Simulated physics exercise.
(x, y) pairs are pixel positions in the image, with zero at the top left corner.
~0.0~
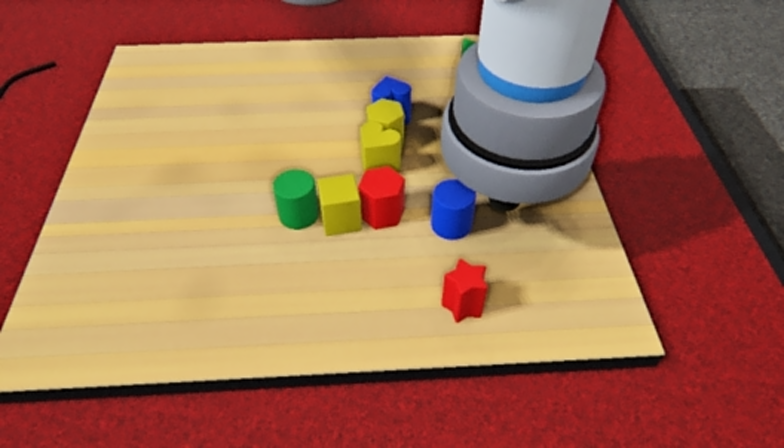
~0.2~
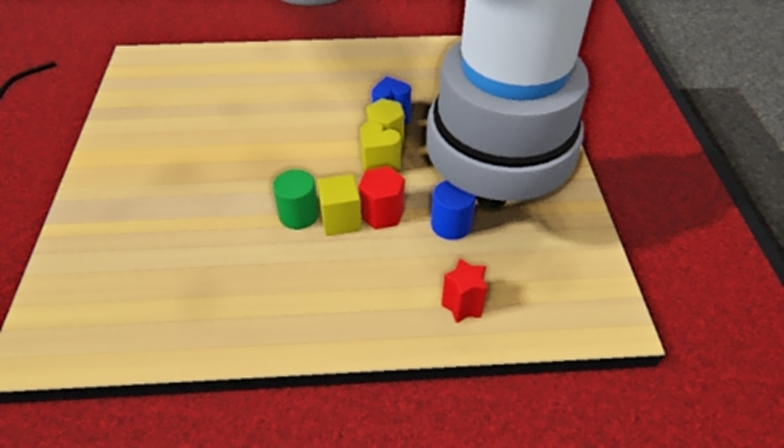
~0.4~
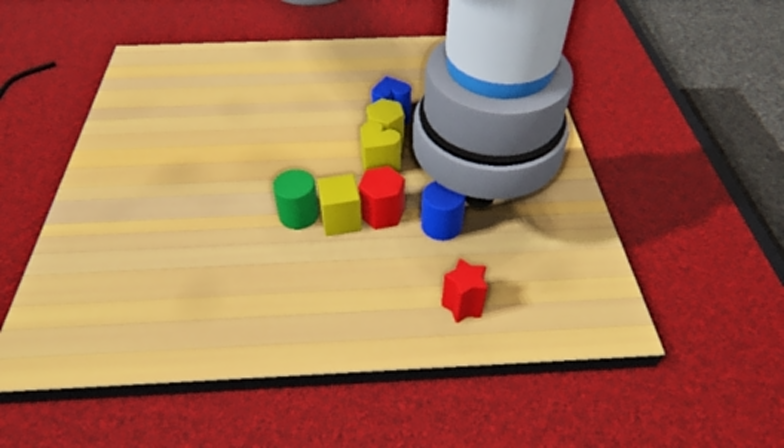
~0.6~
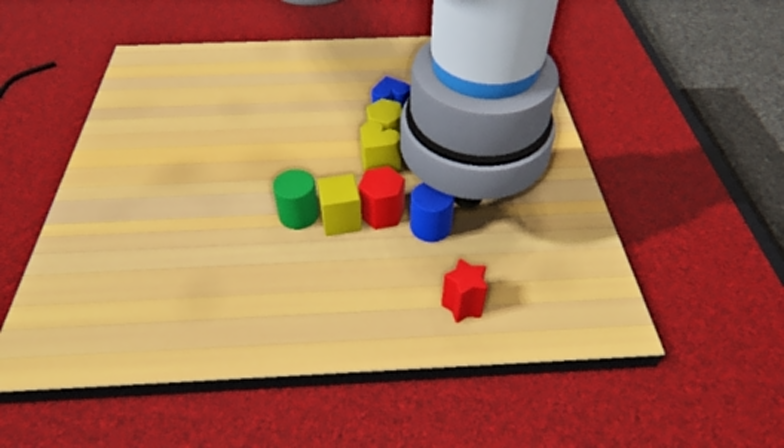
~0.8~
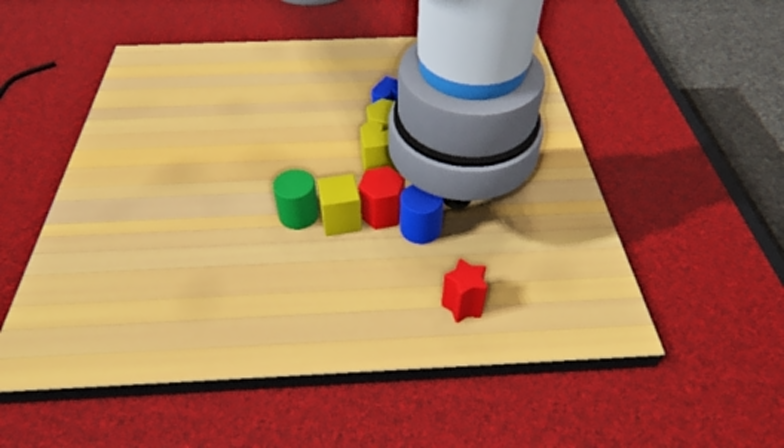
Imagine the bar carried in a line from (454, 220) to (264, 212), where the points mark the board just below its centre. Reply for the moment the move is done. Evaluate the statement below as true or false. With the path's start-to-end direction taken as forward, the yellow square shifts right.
That is true.
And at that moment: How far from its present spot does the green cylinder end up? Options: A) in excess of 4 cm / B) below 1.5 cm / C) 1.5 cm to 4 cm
My pick is A.
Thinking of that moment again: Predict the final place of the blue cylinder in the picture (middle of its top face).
It is going to be at (380, 213).
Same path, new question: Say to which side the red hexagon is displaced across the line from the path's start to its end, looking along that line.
Seen from start to end, it moves right.
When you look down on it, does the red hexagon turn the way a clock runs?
My answer is yes.
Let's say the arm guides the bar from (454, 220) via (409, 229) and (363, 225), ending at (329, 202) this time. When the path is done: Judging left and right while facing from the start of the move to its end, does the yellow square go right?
Yes, it checks out.
On the path given first. One third of the way, bar (389, 197); green cylinder (269, 182); yellow square (310, 181); red hexagon (350, 180), turned 35° clockwise; blue cylinder (382, 213).
Two thirds of the way, bar (324, 194); green cylinder (207, 177); yellow square (251, 167), turned 20° clockwise; red hexagon (289, 174), turned 50° clockwise; blue cylinder (380, 213).
At the end, bar (260, 191); green cylinder (183, 174); yellow square (208, 146), turned 50° clockwise; red hexagon (231, 165), turned 80° clockwise; blue cylinder (380, 213).
